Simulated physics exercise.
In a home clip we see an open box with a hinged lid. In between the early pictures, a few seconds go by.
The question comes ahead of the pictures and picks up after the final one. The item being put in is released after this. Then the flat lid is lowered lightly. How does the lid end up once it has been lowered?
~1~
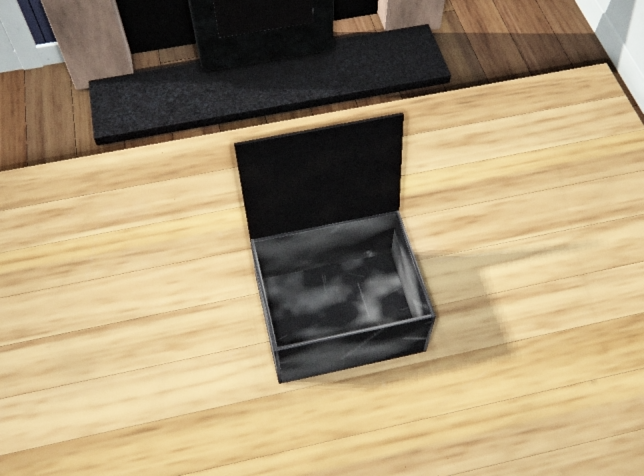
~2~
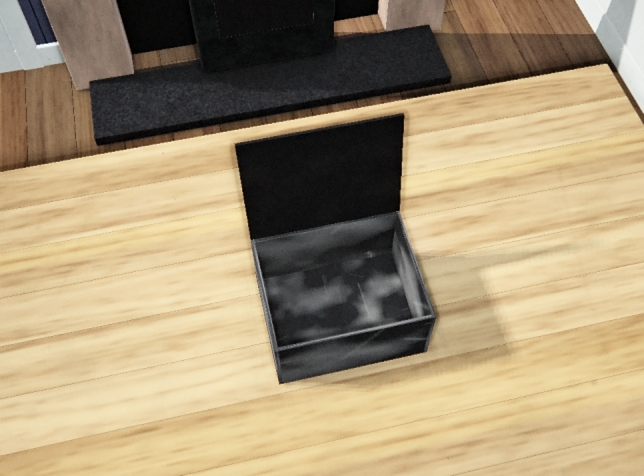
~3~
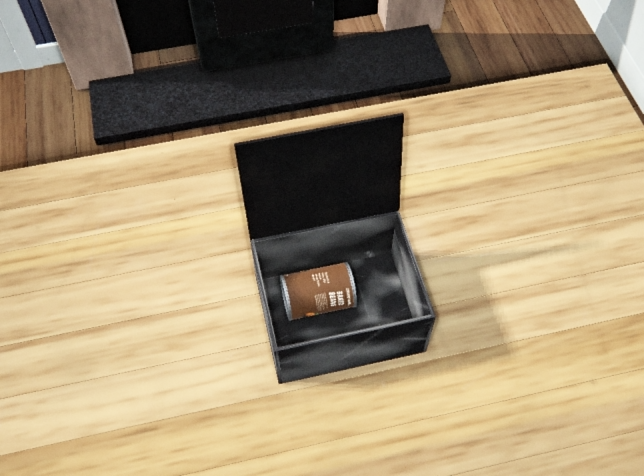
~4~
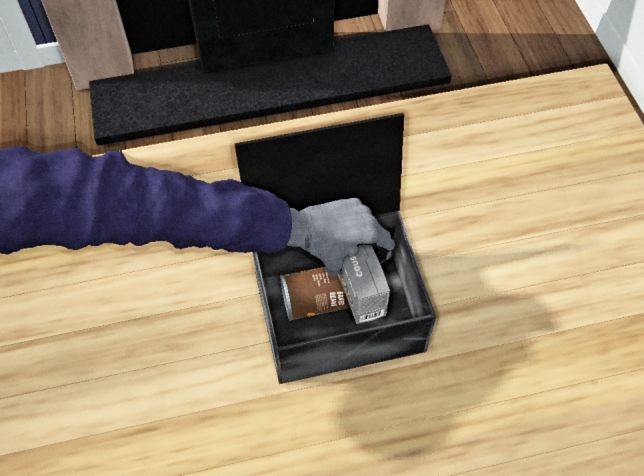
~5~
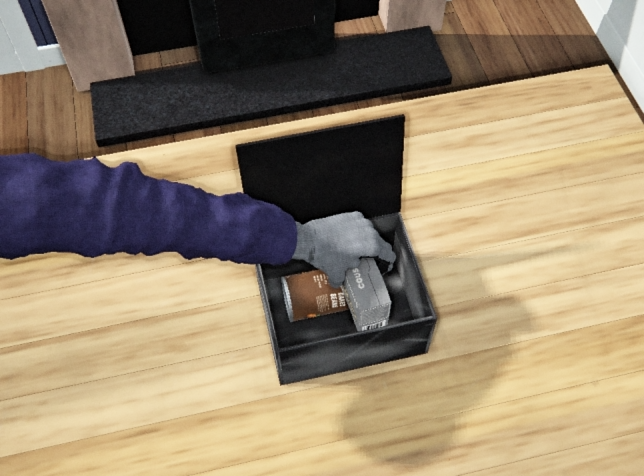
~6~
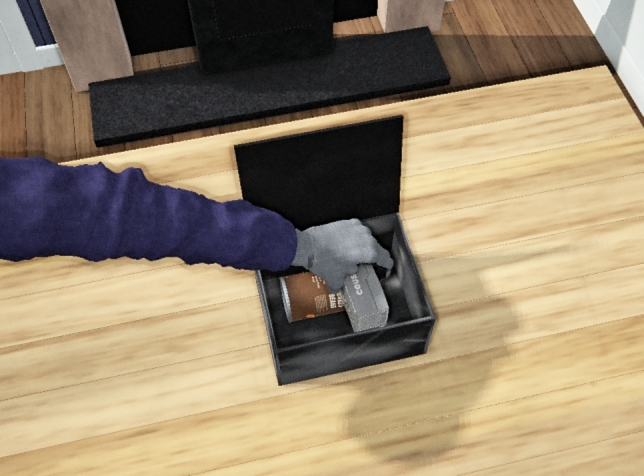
The lid remains propped up above the rim.
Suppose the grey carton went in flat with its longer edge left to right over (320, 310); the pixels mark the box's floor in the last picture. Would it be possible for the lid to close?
Result: Lid shut.
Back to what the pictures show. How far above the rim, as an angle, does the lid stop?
It comes to about 14°.
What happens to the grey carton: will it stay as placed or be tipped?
At the finish it goes crooked.
Then, 0.60 s past the last view, grey carton on its side near (367, 303); brown tin displaced a little.
Then, 1.40 s past the last view, lid 74° above the rim; grey carton on its side near (363, 307); brown tin displaced a little.
Then, 1.80 s past the last view, lid 33° above the rim; grey carton on its side near (363, 307); brown tin displaced a little.
Finally, lid 14° above the rim; down or leaning hard in the box, grey carton; brown tin still in place. Final places as the last picture's camera would see them, grey carton near (363, 307).
